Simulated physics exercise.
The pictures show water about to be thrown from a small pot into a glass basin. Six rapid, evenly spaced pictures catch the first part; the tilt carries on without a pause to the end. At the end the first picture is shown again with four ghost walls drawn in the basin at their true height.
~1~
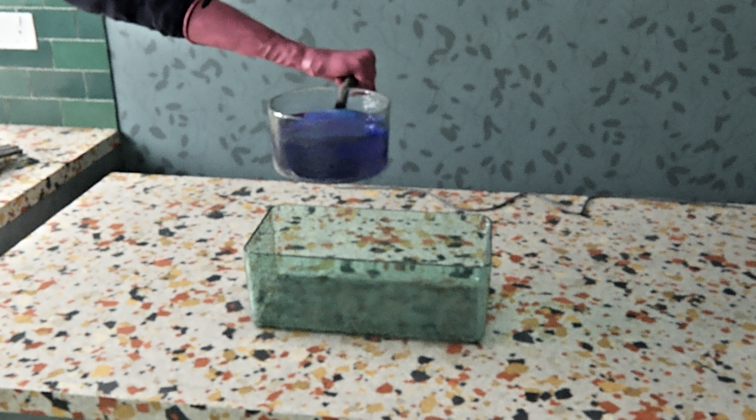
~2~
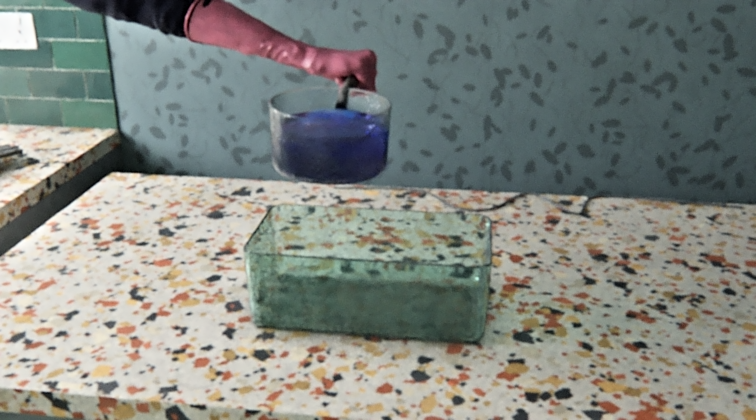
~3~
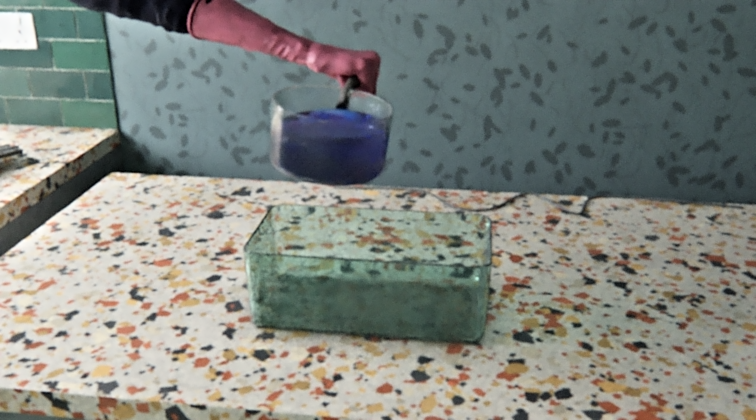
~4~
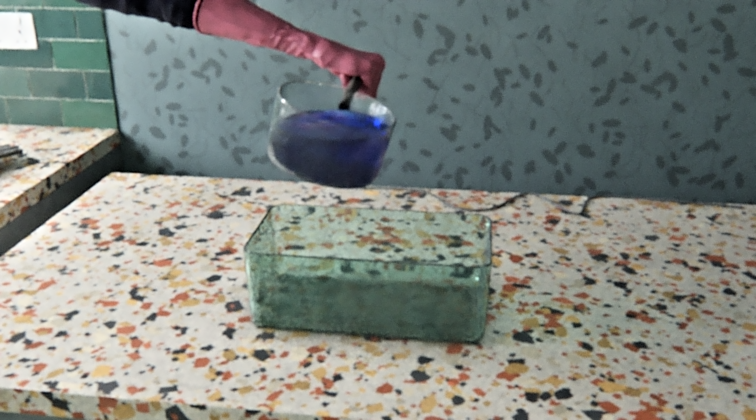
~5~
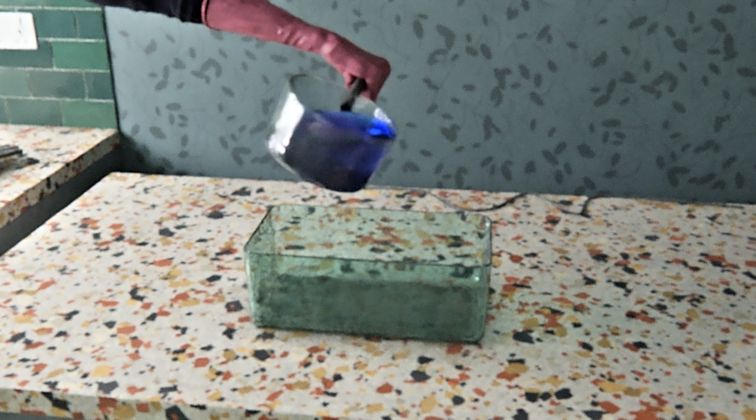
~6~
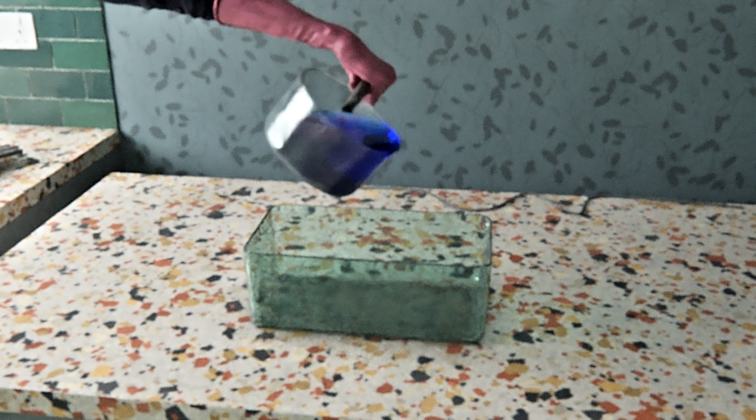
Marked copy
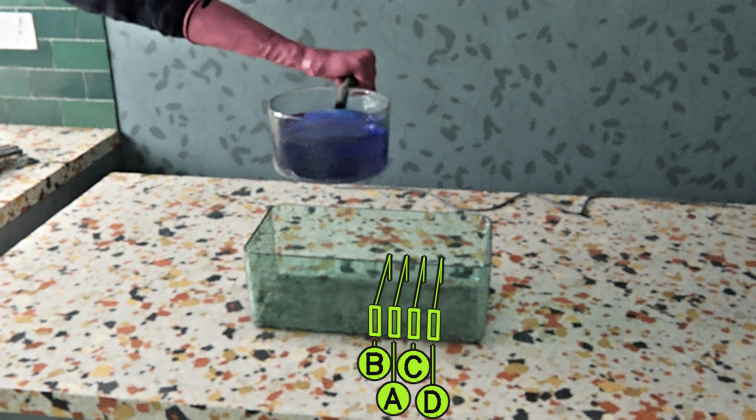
A gloved hand tips a small pot of blue liquid rightward above a glass basin.
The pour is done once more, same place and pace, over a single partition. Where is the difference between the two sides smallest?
The best slot is A.
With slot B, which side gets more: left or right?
More ends on the right.
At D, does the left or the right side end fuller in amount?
The left one.
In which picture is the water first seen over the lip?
Picture 6.
On the marked copy, A at (393, 342); B at (374, 341); C at (413, 344); D at (432, 345).
With A, about 45 % ends left of the wall and 50 % right of it; 4 % is lost outside.
With B, about 32 % ends left of the wall and 64 % right of it; 4 % is lost outside.
With C, about 61 % ends left of the wall and 34 % right of it; 5 % is lost outside.
With D, about 78 % ends left of the wall and 17 % right of it; 5 % is lost outside.
